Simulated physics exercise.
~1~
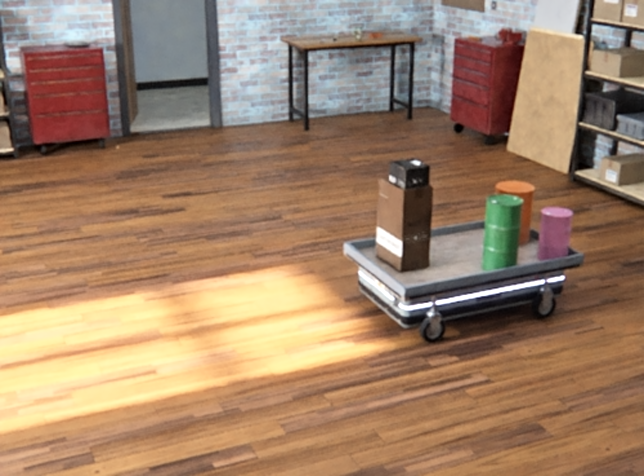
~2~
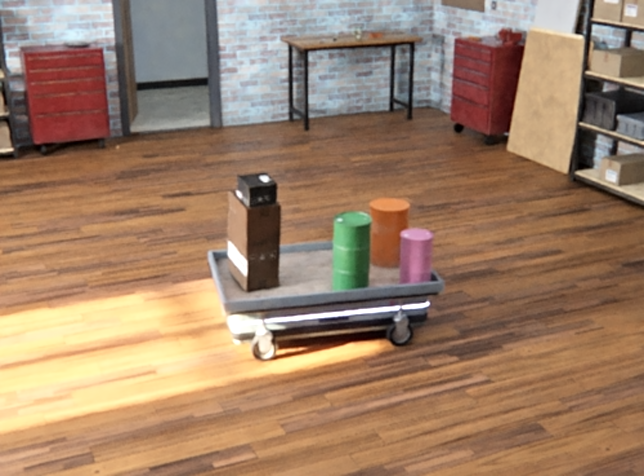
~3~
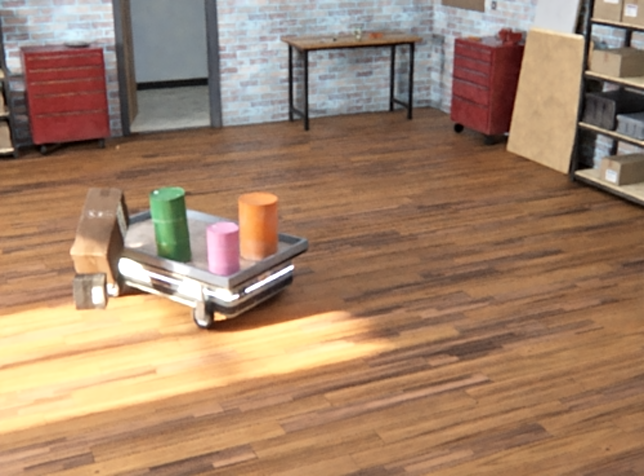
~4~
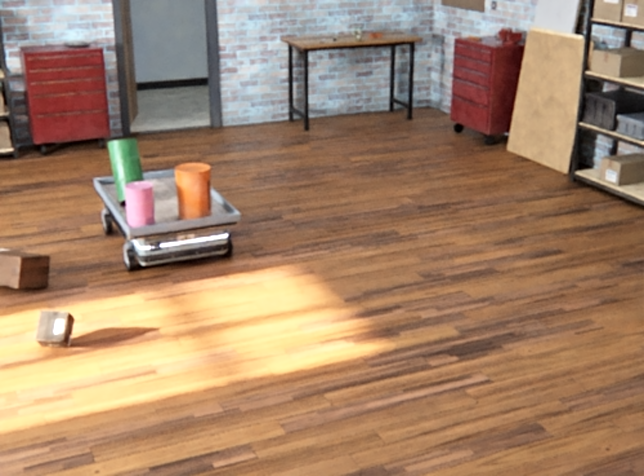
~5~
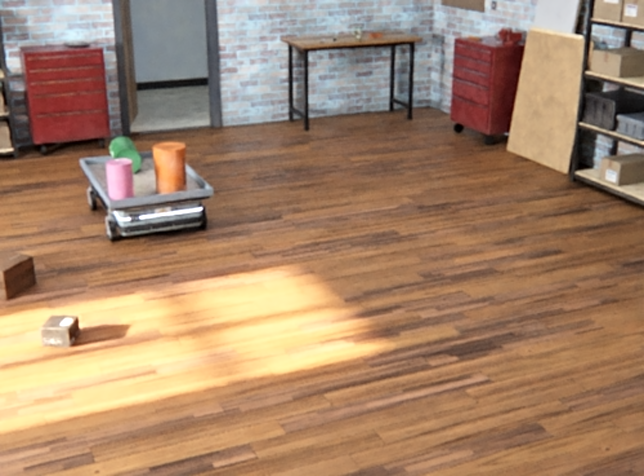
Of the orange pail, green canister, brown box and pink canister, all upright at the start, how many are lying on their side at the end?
Two of them end up on their side. The green canister lies on the cart and the brown box lies on the floor.
